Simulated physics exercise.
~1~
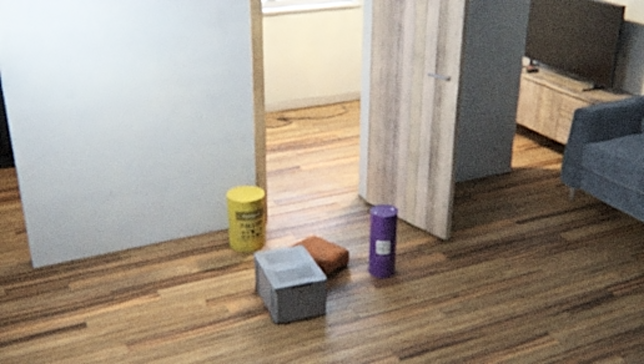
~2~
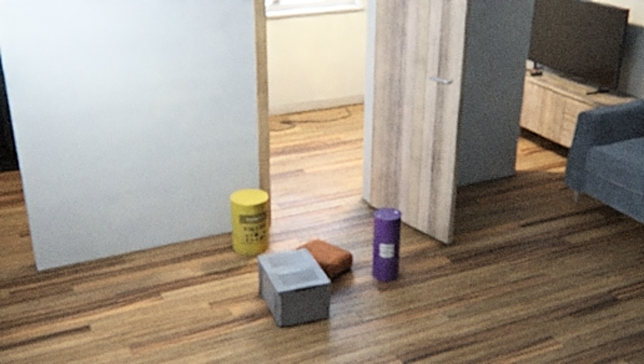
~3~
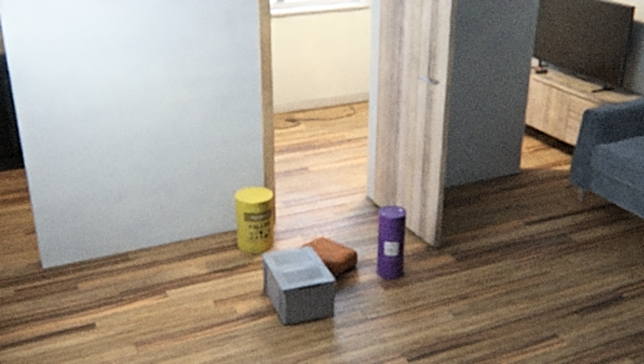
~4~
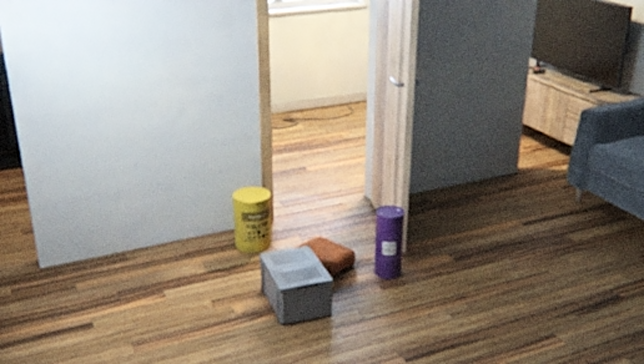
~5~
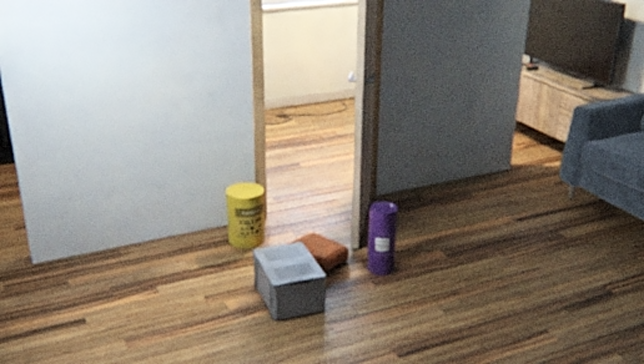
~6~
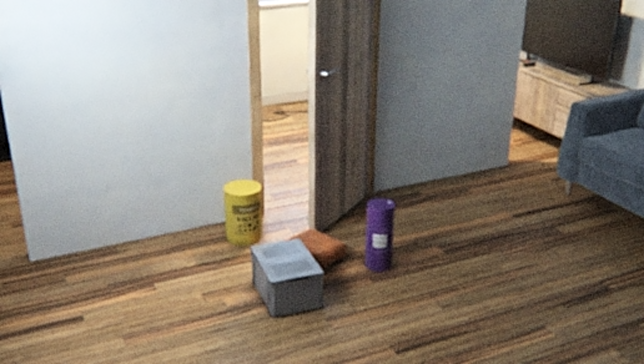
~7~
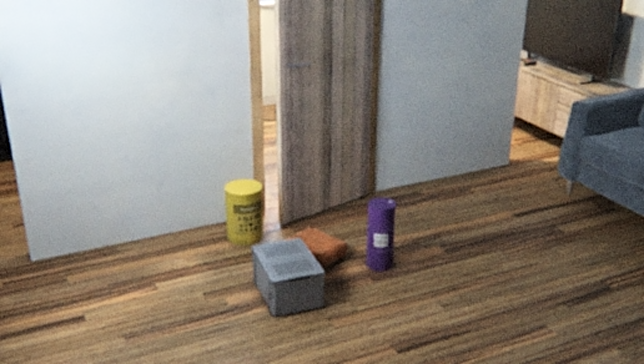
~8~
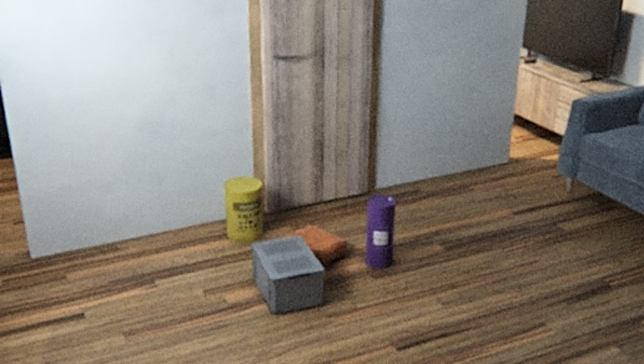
The footage shows an open wooden door in a pale wall, with a yellow pail, grey tote, orange cushion and purple canister on the wood floor nearby. The door swings steadily around until it sits closed in its frame, while the four items stay in place.
